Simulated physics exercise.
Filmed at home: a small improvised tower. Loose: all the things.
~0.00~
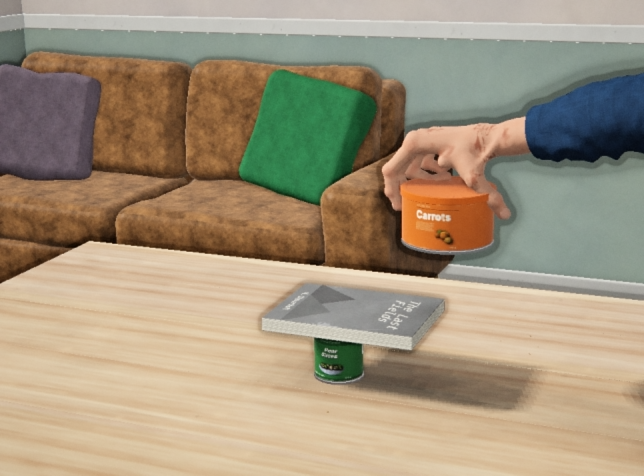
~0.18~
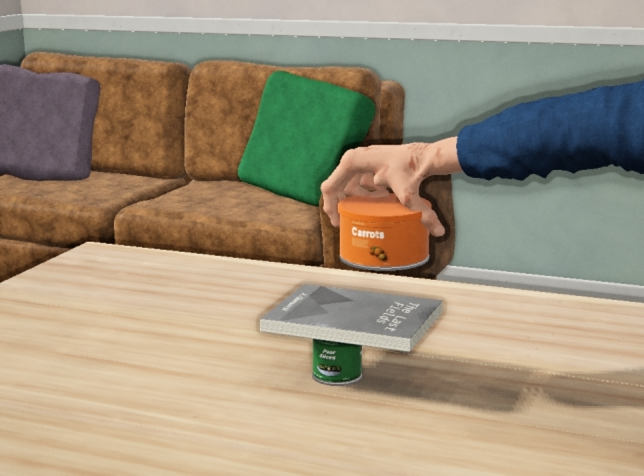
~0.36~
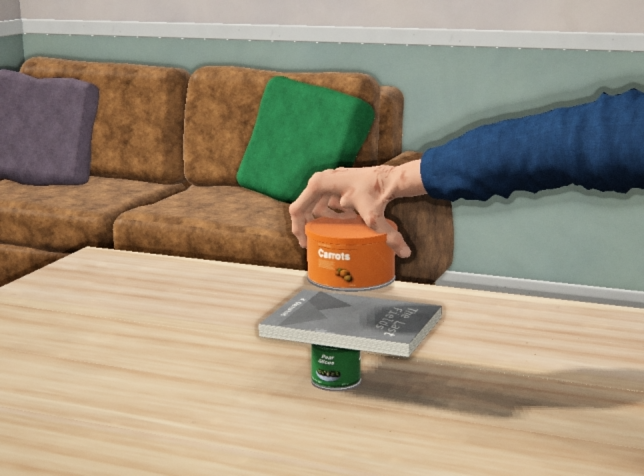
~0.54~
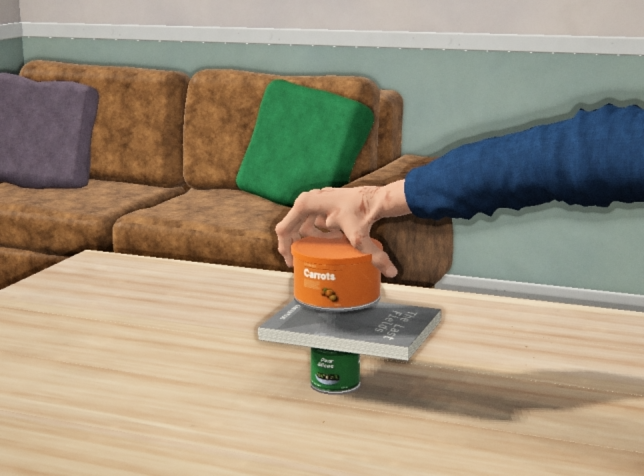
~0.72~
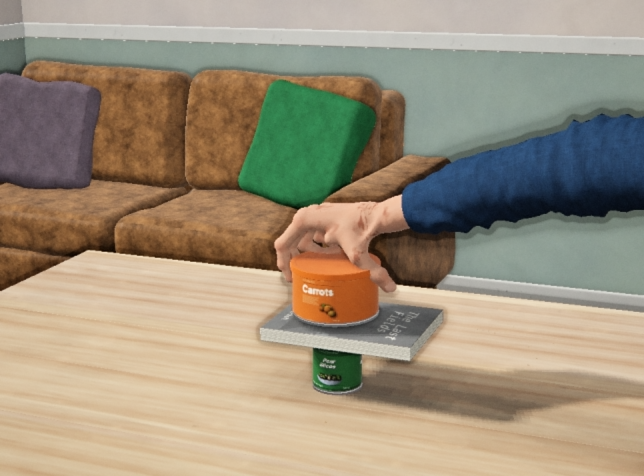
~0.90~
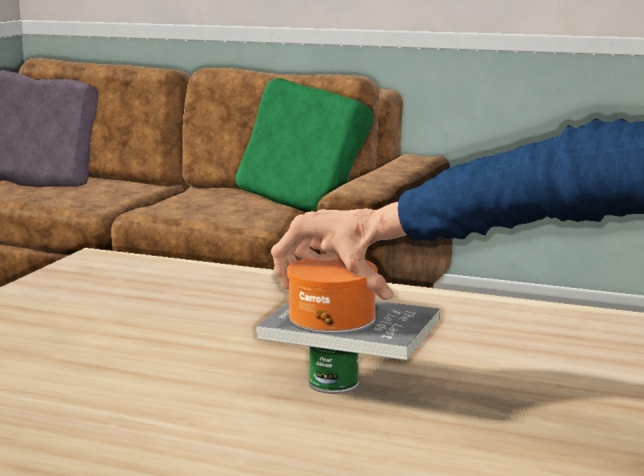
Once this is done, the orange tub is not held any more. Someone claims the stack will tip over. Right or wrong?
Wrong, it stays upright.
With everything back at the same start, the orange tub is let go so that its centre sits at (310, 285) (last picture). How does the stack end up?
The stack then stays standing.
After 1.60 s, no change.
After 2.60 s, orange tub resting near (332, 294).
In the end (3.5 s), all 3 unmoved. At the end, from the last picture's camera, orange tub near (332, 294). The stack keeps its balance.
